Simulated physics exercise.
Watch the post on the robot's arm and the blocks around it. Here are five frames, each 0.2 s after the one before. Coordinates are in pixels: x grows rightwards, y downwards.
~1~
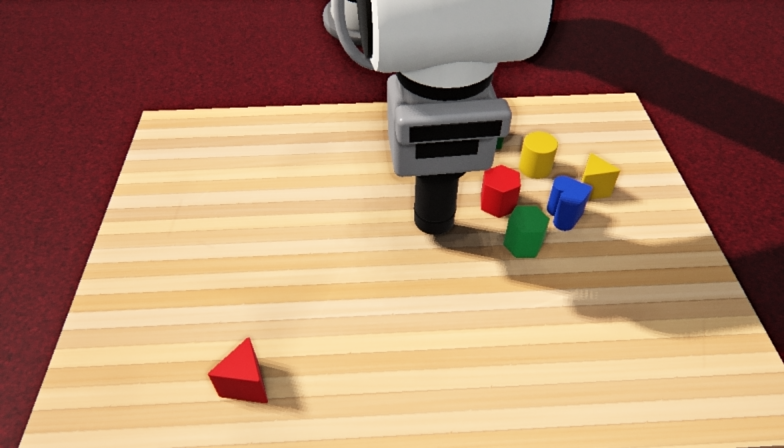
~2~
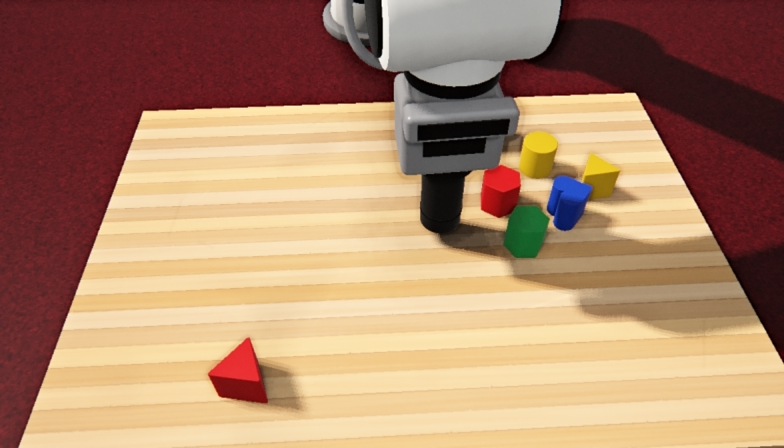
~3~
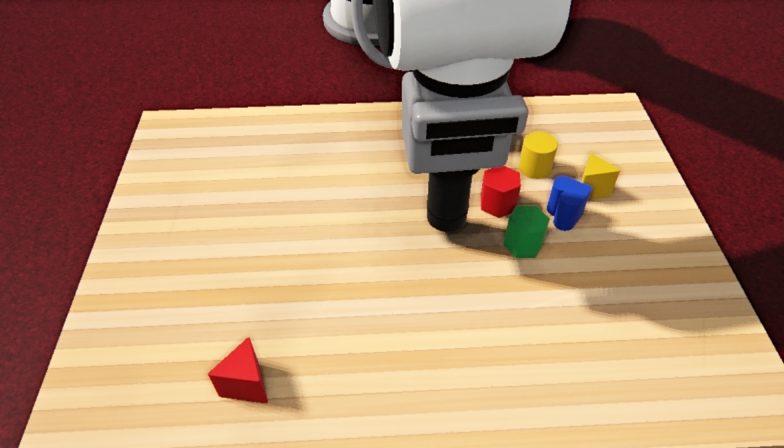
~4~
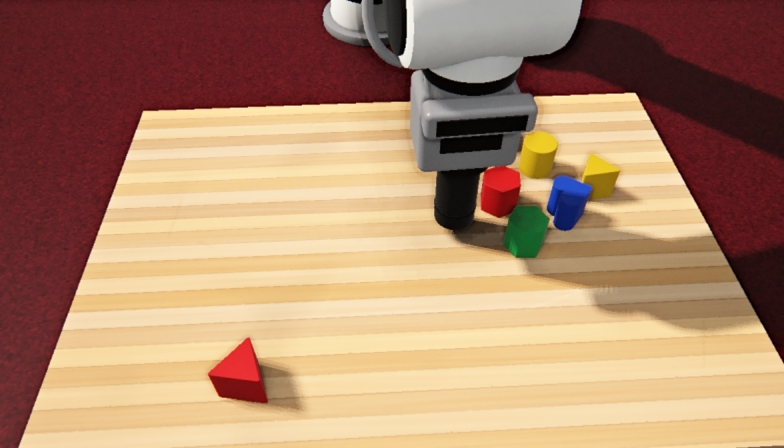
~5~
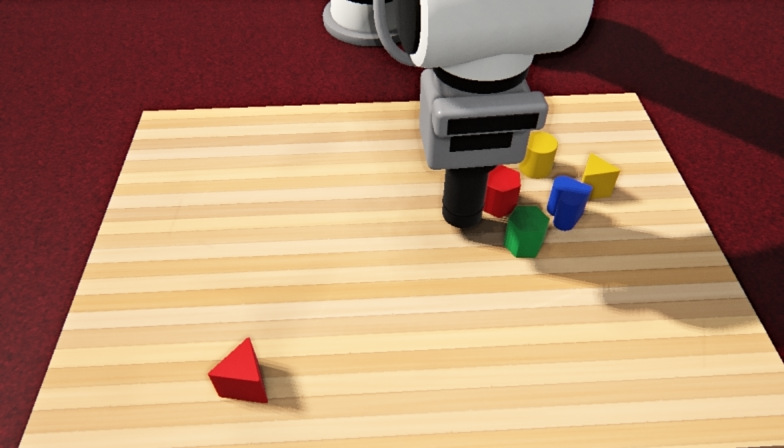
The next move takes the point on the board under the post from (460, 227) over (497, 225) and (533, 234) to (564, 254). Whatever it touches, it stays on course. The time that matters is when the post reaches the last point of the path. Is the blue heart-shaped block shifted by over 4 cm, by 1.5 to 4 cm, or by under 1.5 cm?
It's set to move under 1.5 cm.
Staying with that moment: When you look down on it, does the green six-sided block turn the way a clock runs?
Yes.
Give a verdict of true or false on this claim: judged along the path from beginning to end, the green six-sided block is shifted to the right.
True.
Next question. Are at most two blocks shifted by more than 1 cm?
The answer is yes.
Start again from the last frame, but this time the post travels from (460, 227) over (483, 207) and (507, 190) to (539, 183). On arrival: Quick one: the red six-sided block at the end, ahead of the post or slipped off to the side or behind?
Ahead to the end.
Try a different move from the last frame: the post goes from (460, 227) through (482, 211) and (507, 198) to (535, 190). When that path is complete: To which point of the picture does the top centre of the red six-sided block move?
Just about (573, 155).
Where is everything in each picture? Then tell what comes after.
Post tip at (434, 221); block tops, red six-sided block at (503, 178); green six-sided block at (529, 218); blue heart-shaped block at (572, 190), in the first picture.
Post at (440, 220); blocks unchanged, in the second picture.
Post at (447, 218); blocks unchanged, in the third picture.
Post at (454, 217); blocks unchanged, in the fourth picture.
Post at (462, 215); red six-sided block at (503, 178); green six-sided block at (529, 218); blue heart-shaped block at (572, 190), in the fifth picture.
The first path, step by step. One third of the way, post at (500, 213); red six-sided block at (514, 173), turned 20° anticlockwise; green six-sided block at (533, 220).
Two thirds of the way, post at (537, 222); red six-sided block at (514, 173), turned 25° anticlockwise; green six-sided block at (562, 236), turned 50° clockwise.
At the end, post at (568, 242); red six-sided block at (514, 173), turned 25° anticlockwise; green six-sided block at (591, 261), turned 70° clockwise; blue heart-shaped block in place.
